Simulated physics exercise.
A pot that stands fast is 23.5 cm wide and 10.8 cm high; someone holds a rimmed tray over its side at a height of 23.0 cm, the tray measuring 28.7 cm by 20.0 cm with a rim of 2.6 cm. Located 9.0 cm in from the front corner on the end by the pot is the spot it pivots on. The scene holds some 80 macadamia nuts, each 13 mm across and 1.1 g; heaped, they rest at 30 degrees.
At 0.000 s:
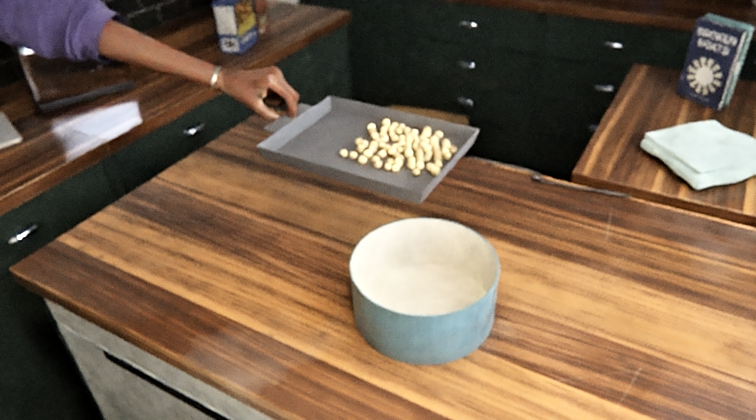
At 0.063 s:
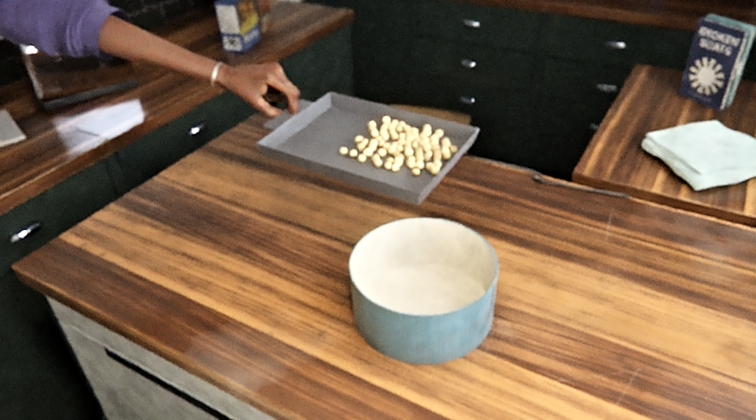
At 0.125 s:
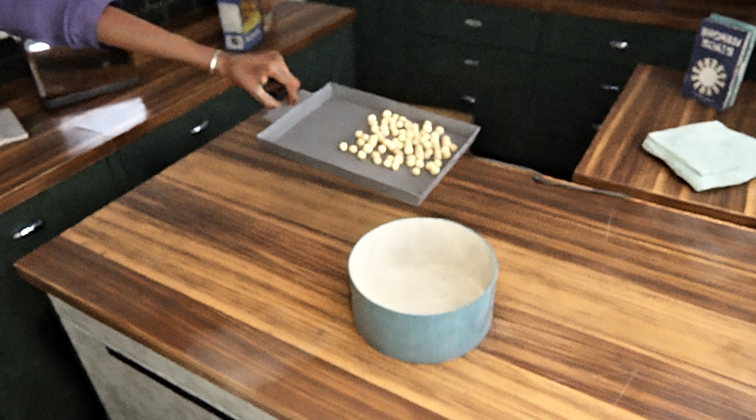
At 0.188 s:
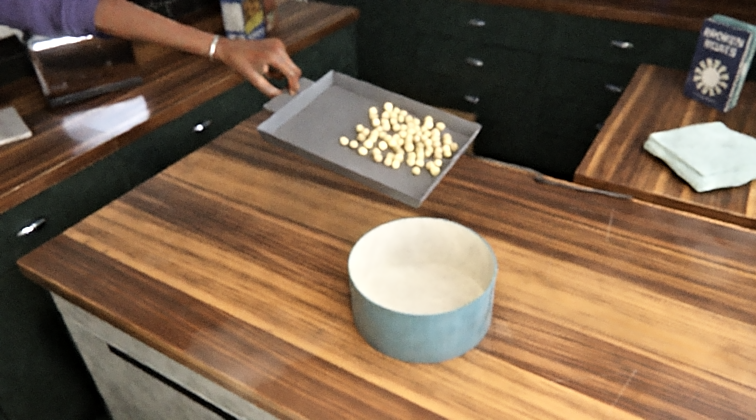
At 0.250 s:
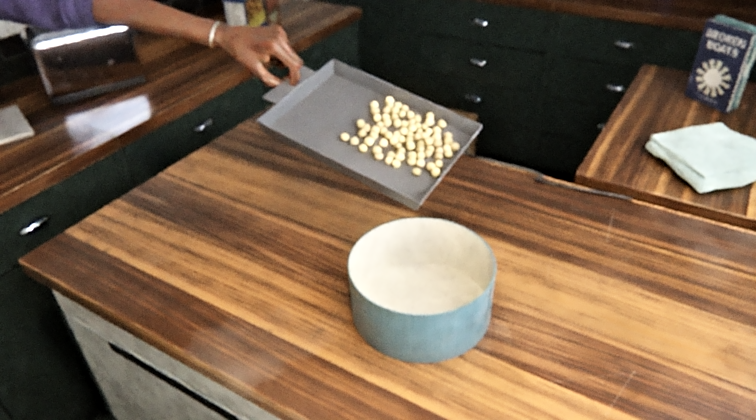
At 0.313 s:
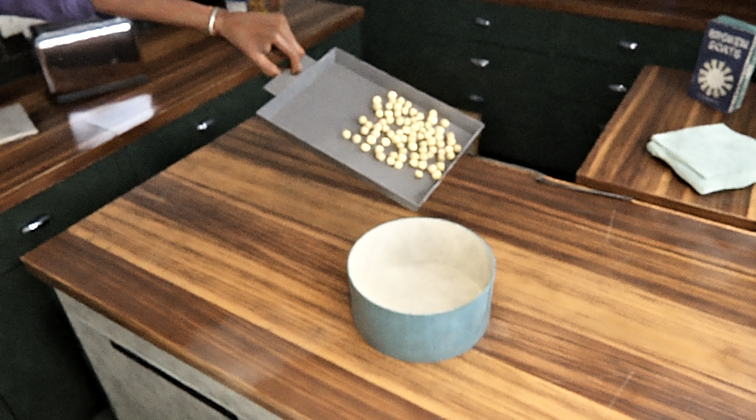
At first, a hand at the upper left holds a gray rimmed tray of pale, round nuts nearly level above a wooden counter, behind a blue pot with a cream interior. Then the hand raises the tray's left side, slanting it down toward the right, while the nuts stay clustered and the pot stays still.
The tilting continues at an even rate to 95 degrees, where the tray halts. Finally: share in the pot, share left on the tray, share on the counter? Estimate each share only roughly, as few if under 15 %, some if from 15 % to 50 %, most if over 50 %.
Roughly: Pot most, left on the tray few, counter few.
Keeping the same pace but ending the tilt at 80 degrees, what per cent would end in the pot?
90 percent.
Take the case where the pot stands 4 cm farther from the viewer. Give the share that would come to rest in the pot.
100 per cent.
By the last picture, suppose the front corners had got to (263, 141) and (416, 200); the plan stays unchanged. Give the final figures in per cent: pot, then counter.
The pot gets 100 and the counter 0.
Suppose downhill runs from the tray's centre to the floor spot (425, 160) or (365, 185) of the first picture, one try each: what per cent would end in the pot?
Around 25 % for the first direction, around 100 % for the second.
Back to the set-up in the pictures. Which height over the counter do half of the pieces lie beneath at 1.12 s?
The halfway line is at about 26 cm.
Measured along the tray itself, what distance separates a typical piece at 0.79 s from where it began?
Around 8 centimetres.
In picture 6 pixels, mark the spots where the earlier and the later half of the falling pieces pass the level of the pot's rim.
Early: About (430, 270); late: About (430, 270).
Then, at 0.79 s, tilt 55 degrees; the tray holds 100 %, the pot 0 %.
After 1.12 s, tilt 80 degrees; the tray holds 95 %, the pot 0 %.
After 1.53 s, tilt 95 degrees; the tray holds 5 %, the pot 80 %.
In the end, at 2.3 s, pot 100 %, tray 0 %, counter 0 %.
